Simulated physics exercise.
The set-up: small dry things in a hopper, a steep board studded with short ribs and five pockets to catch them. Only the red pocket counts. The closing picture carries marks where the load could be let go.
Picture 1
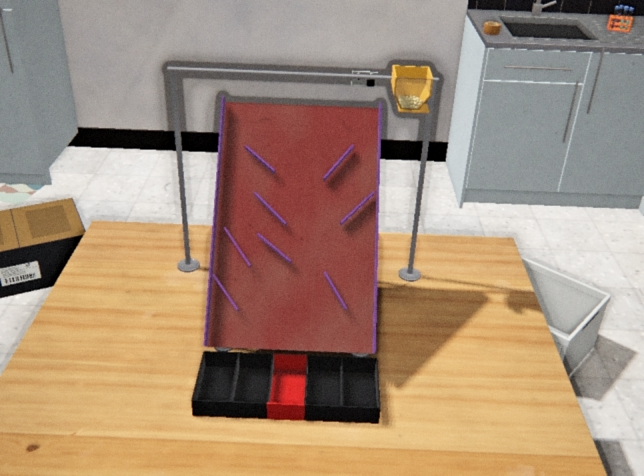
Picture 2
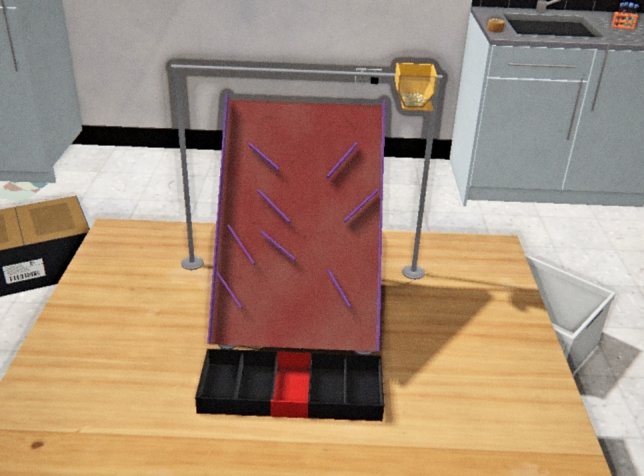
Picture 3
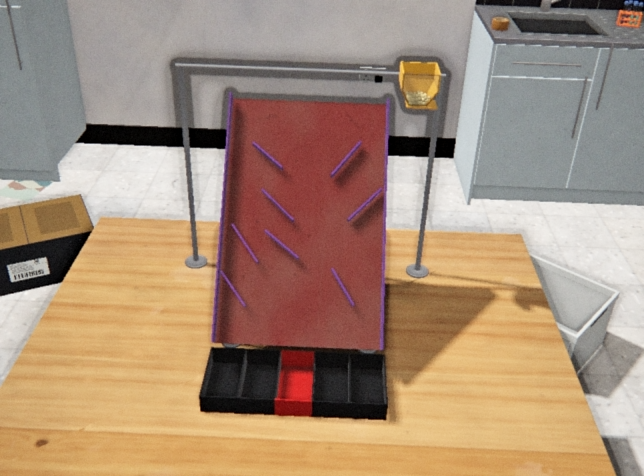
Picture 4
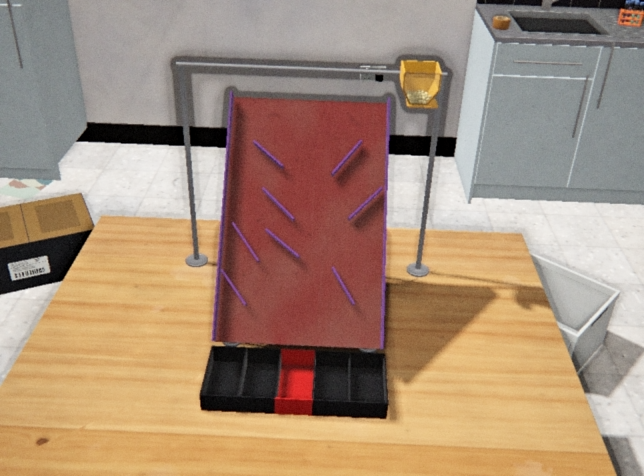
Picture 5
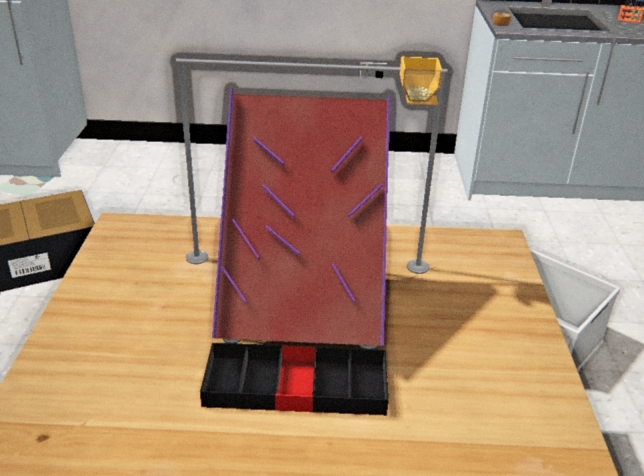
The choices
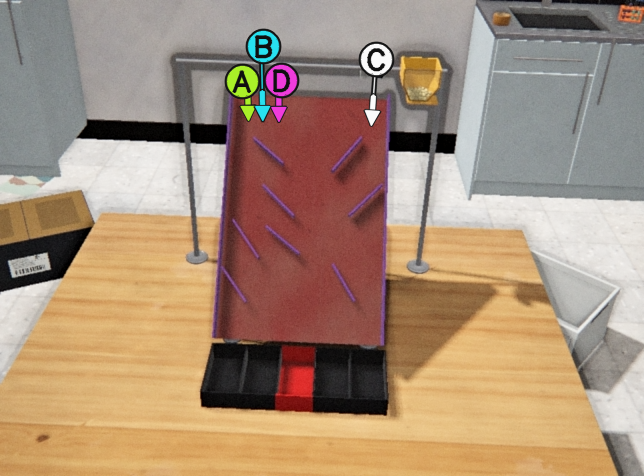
A steep red board with purple ribs stands on a wooden table, barely shifting in view.
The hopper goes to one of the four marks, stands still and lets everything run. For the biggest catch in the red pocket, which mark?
Choose C.
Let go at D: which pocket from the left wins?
The fourth from the left.
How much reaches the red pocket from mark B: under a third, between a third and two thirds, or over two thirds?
Mark B gives under a third.
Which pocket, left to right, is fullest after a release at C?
It is the third one.
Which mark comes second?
A it is.
On the marked copy, mark A meets the board at (248, 115); mark B meets the board at (262, 115); mark C meets the board at (371, 120); mark D meets the board at (278, 116).
For mark A, about half in the red pocket, about half in other pockets, a stray few outside the box.
For mark B, about a quarter in the red pocket, about two thirds in other pockets, a small part held on the board, a stray few outside the box.
For mark C, about two thirds in the red pocket, about a quarter in other pockets, a small part held on the board, a stray few outside the box.
For mark D, a small part in the red pocket, most in other pockets.
